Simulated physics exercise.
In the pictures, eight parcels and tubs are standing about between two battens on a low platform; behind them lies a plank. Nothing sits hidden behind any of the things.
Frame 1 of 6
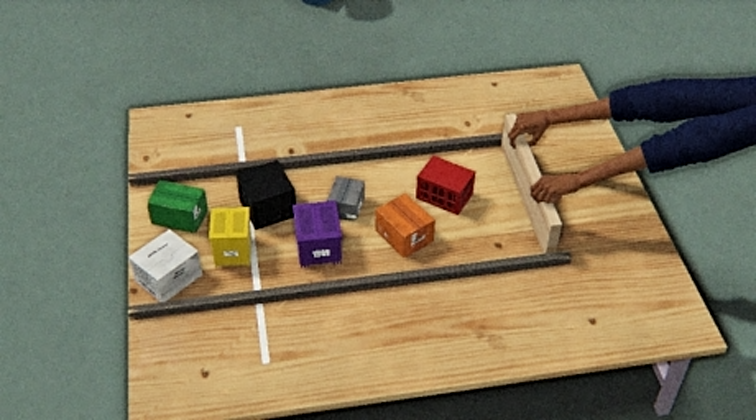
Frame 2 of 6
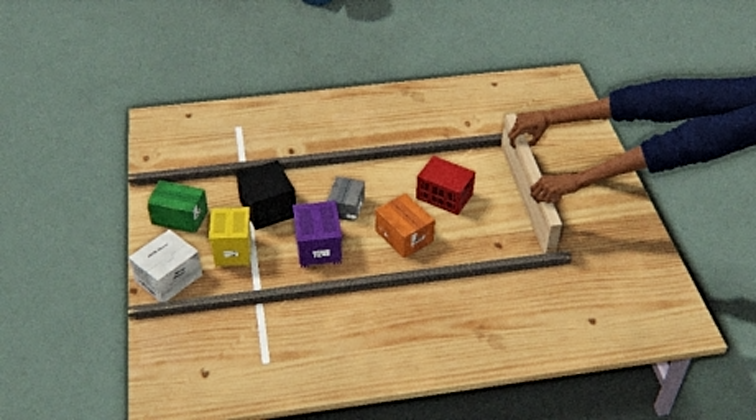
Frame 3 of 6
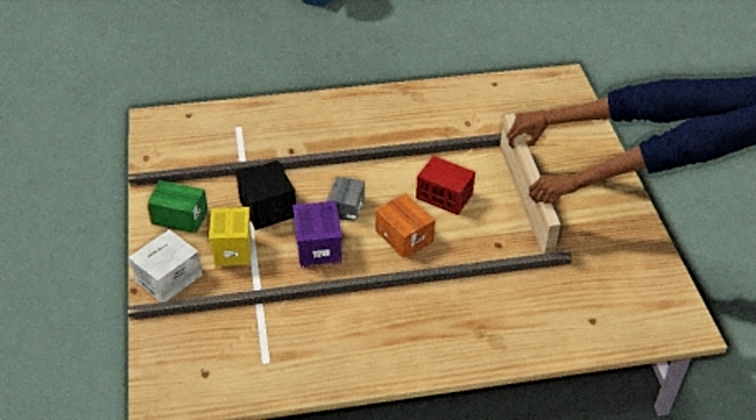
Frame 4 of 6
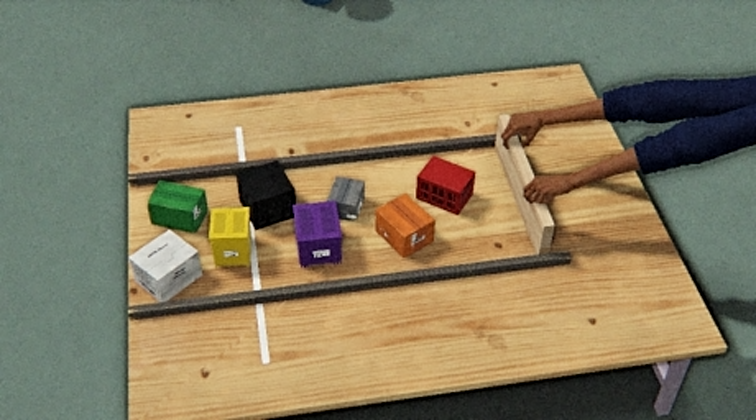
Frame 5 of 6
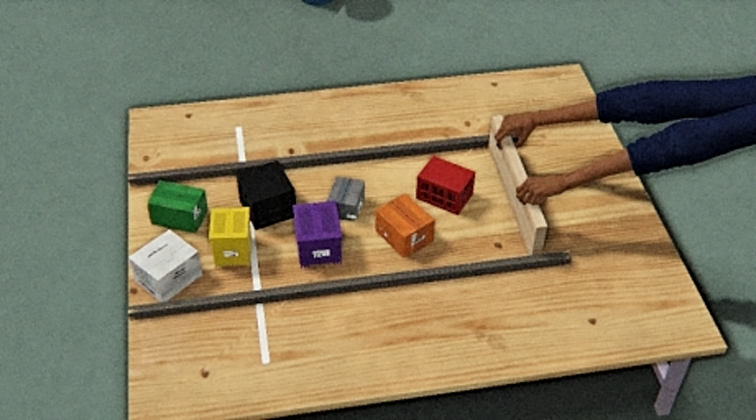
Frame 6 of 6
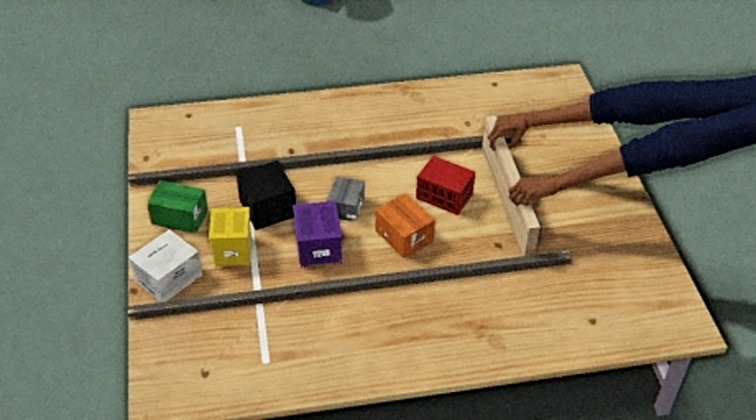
Two hands reaching in from the right, in dark blue sleeves, grip an upright plank at the right of a low wooden platform, seen from above at an angle. Between two dark battens stand eight boxes: green, white and yellow at left, black, purple and grey in the middle, orange and red nearer the plank. The hands slide the plank slightly left, while the boxes and camera stay still.
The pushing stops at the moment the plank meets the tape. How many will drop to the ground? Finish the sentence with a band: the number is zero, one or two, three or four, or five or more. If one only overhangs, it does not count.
The number is one or two.
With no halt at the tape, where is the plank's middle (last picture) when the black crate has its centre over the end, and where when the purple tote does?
The middle is at (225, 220) when it's the black crate, and at (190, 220) when it's the purple tote.
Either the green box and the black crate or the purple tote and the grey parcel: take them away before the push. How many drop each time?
You'd count 1 the first time and 0 the second time.
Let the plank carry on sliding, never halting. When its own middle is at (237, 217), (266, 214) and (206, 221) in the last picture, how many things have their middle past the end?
First 2, then 2, finally 4.
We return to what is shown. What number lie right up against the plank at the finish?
The answer is 2.
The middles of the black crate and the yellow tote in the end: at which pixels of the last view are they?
Roughly (156, 201); the other one roughly (147, 247).
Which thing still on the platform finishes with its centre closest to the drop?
Yellow tote.
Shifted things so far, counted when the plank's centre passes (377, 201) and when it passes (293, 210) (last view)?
Counts: 4 / 8.
Soon after, none off yet; white box at rest near (166, 266); green box at rest near (178, 207); yellow tote at rest near (231, 238).
In the end, the number that fall off is one or two; gone, green box and white box.
